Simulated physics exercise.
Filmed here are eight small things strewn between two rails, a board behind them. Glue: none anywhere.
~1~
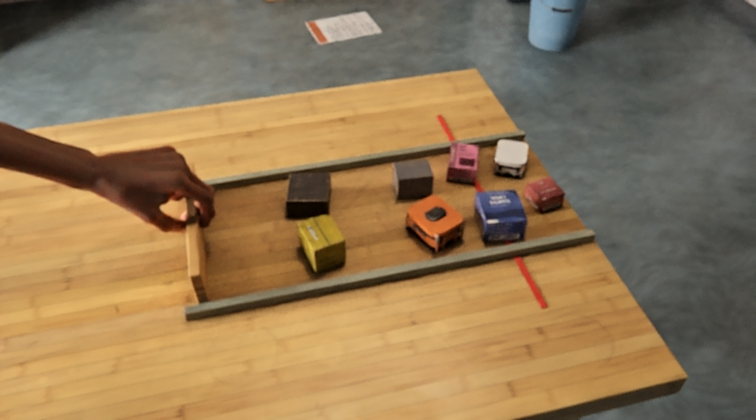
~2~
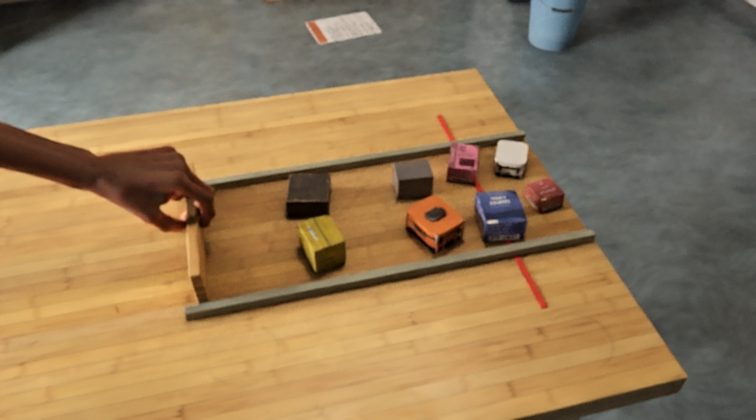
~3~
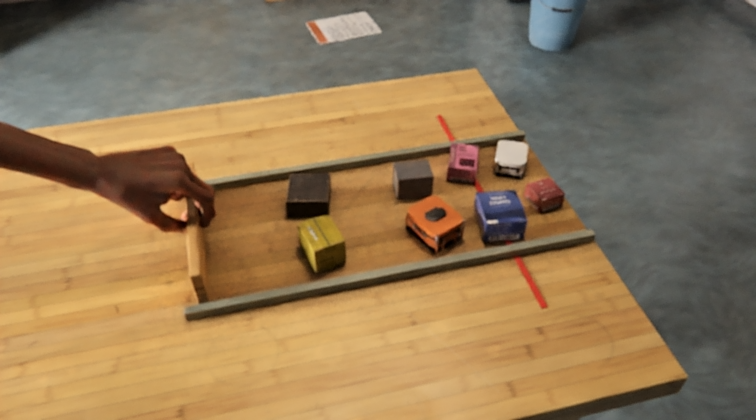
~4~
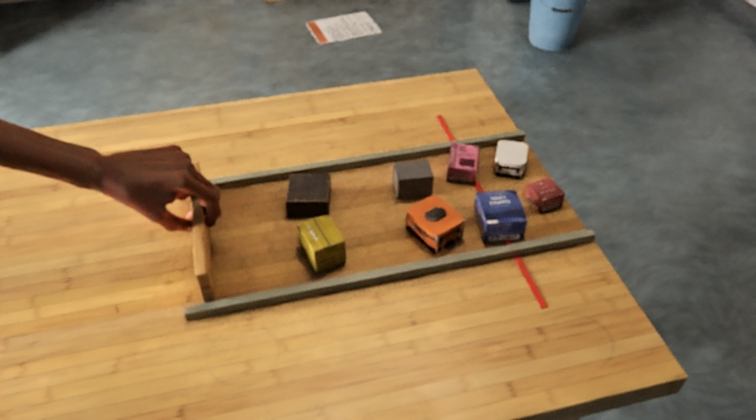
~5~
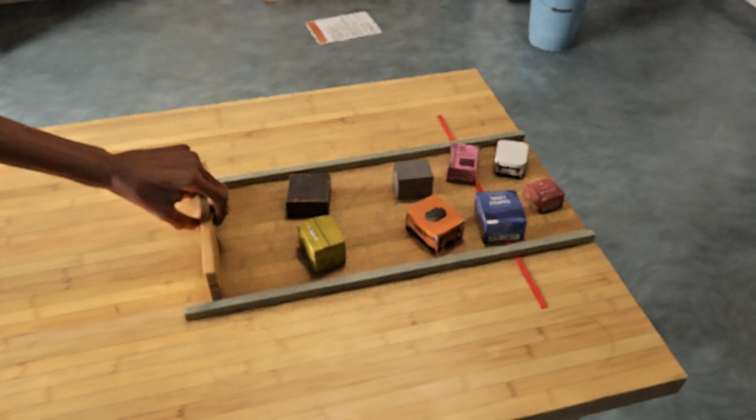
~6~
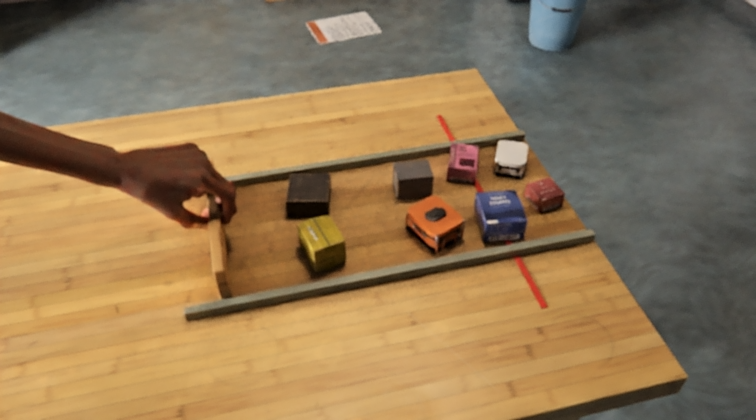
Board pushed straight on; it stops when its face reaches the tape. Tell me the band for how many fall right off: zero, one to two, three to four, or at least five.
The table loses three, maybe four.
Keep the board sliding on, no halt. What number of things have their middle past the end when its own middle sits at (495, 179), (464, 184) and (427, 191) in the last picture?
Past the end: 4, 2 and 0.
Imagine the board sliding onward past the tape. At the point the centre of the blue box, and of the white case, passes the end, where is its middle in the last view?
(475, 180) and then (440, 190), give or take.
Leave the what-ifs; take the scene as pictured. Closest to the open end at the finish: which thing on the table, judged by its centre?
It would be the grey block, I'd say.
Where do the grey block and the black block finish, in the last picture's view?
Final positions: Near (528, 161); near (489, 163).
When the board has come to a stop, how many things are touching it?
Well, it touches 2.
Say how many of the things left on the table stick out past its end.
The total would be 0.
Soon after, none off yet; red box at rest near (544, 195); white case at rest near (510, 159); blue box at rest near (500, 215).
At rest, the number that fall off is three or four; fallen, pink box, blue box, white case and red box.
